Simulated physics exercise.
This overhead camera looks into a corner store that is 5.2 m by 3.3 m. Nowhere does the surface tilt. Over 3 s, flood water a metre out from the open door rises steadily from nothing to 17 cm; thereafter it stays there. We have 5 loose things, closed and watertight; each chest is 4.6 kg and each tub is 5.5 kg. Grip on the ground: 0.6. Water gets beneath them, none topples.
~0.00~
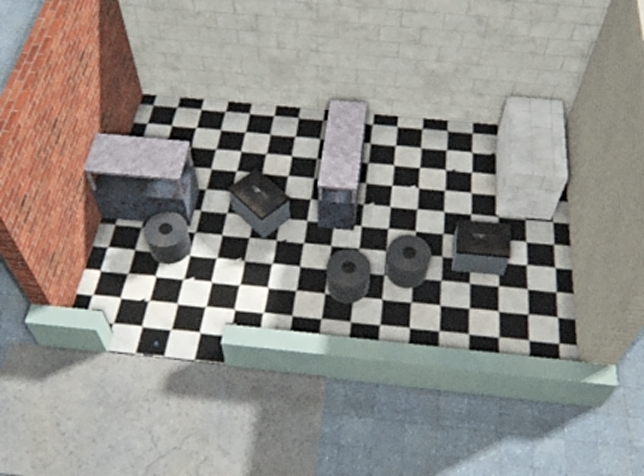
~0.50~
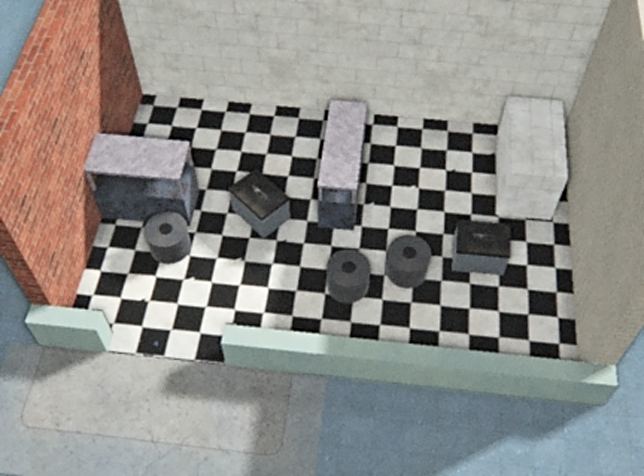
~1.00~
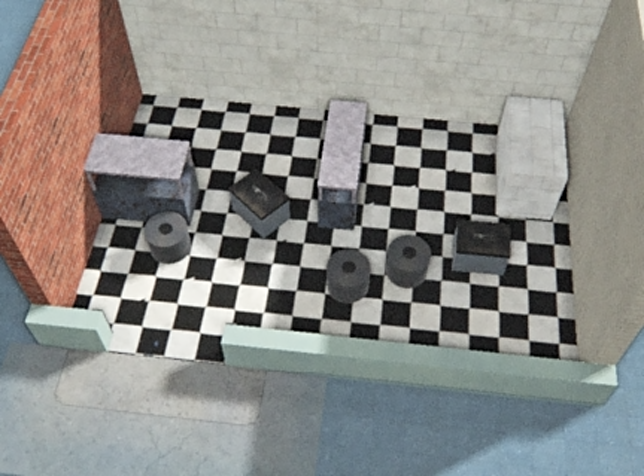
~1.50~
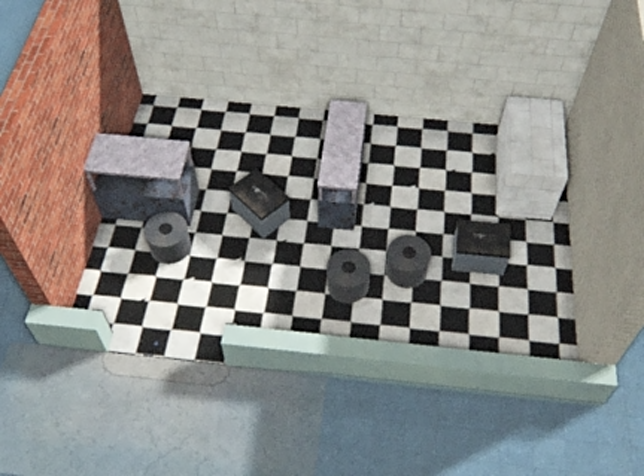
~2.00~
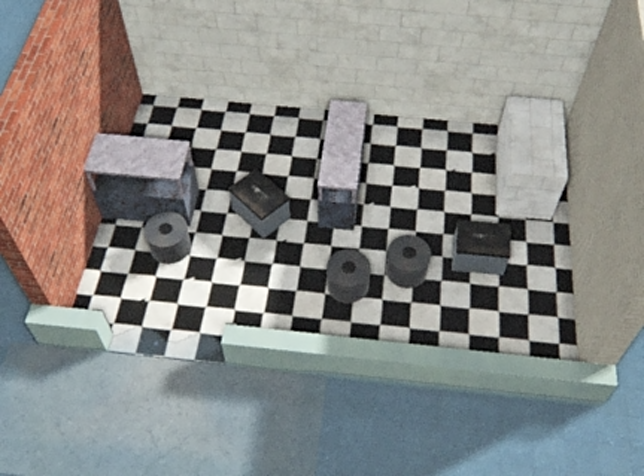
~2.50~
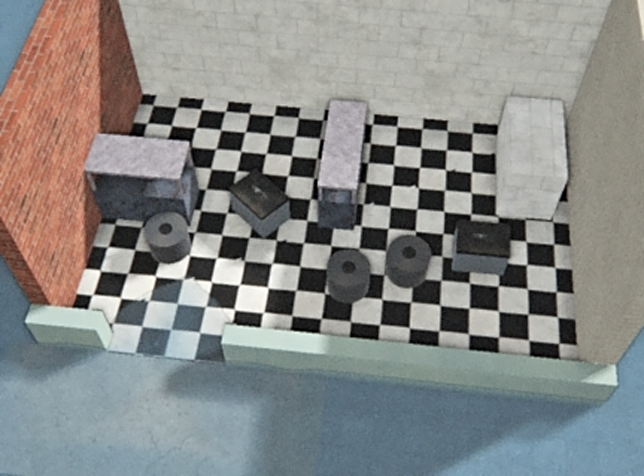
At the start, a checkered floor holding dark tubs, chests and larger blocks is dry, while bluish water lies on part of the pavement outside. The water closes in over the shrinking pale patch before the front wall's left gap, then spreads through it onto the nearest tiles; no objects move.
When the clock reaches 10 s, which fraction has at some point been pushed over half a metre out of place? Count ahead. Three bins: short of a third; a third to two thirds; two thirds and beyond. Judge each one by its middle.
Bin: A third to two thirds.
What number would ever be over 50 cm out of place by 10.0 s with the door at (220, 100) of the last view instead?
2.
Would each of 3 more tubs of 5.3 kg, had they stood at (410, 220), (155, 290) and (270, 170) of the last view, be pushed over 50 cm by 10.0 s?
Sequence: Below the line / above the line / above the line.
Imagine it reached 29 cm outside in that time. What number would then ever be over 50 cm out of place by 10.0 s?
Count under that change: 4.
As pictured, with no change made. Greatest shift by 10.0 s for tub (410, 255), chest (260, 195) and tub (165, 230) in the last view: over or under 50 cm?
Result, in order: Stayed within / exceeded / exceeded.
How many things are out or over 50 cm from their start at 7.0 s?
I count 2 of them.
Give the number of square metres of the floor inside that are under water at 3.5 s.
That flooded area is roughly 3.0 m2.
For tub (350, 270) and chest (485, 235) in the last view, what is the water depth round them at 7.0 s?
First roughly 2 cm, second roughly 1 cm.
After 3.5 s 0 of 5 are over 50 cm from their spots; 0 afloat.
After 4.5 s 1 of 5 are over 50 cm from their spots; 1 afloat.
After 7.0 s 2 of 5 are over 50 cm from their spots; 2 afloat.
After 10.0 s 2 of 5 are over 50 cm from their spots, and 2 have been at some point; 1 afloat.
